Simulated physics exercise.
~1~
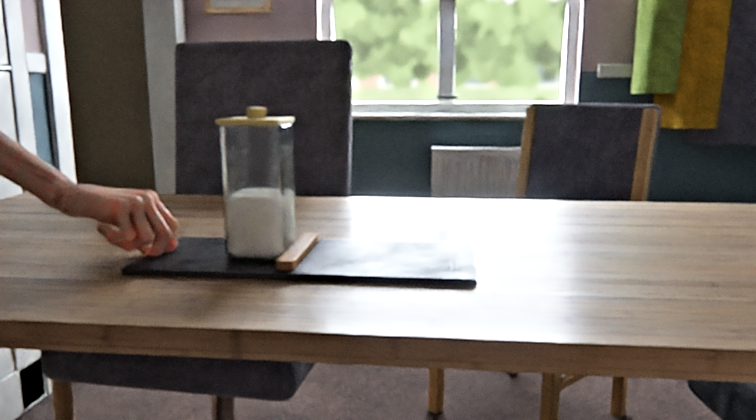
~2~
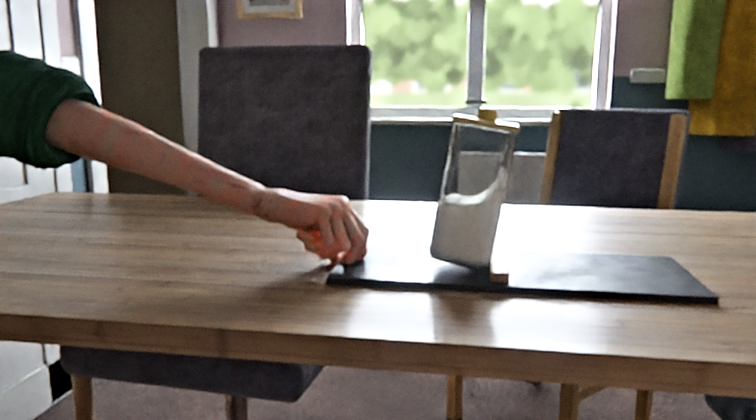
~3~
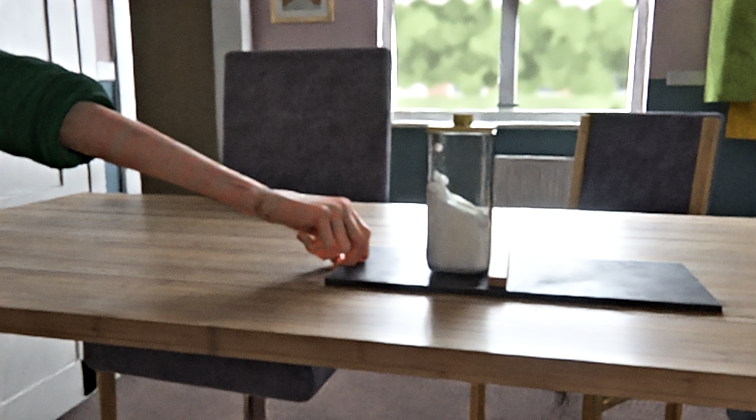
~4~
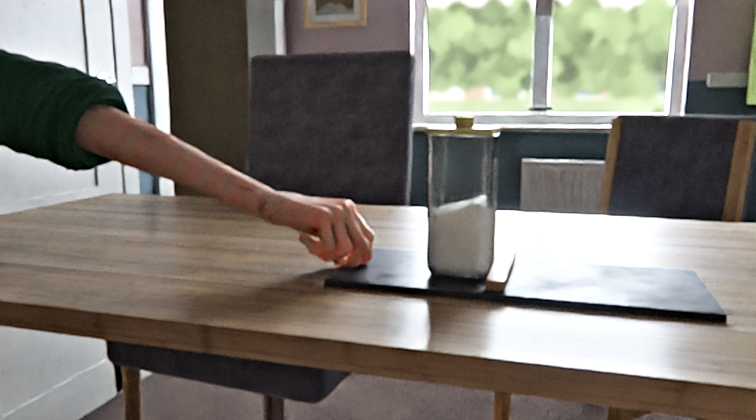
On a wooden dining table, a hand slides a dark board right, and a lidded canister of white liquid tilts, then settles upright.
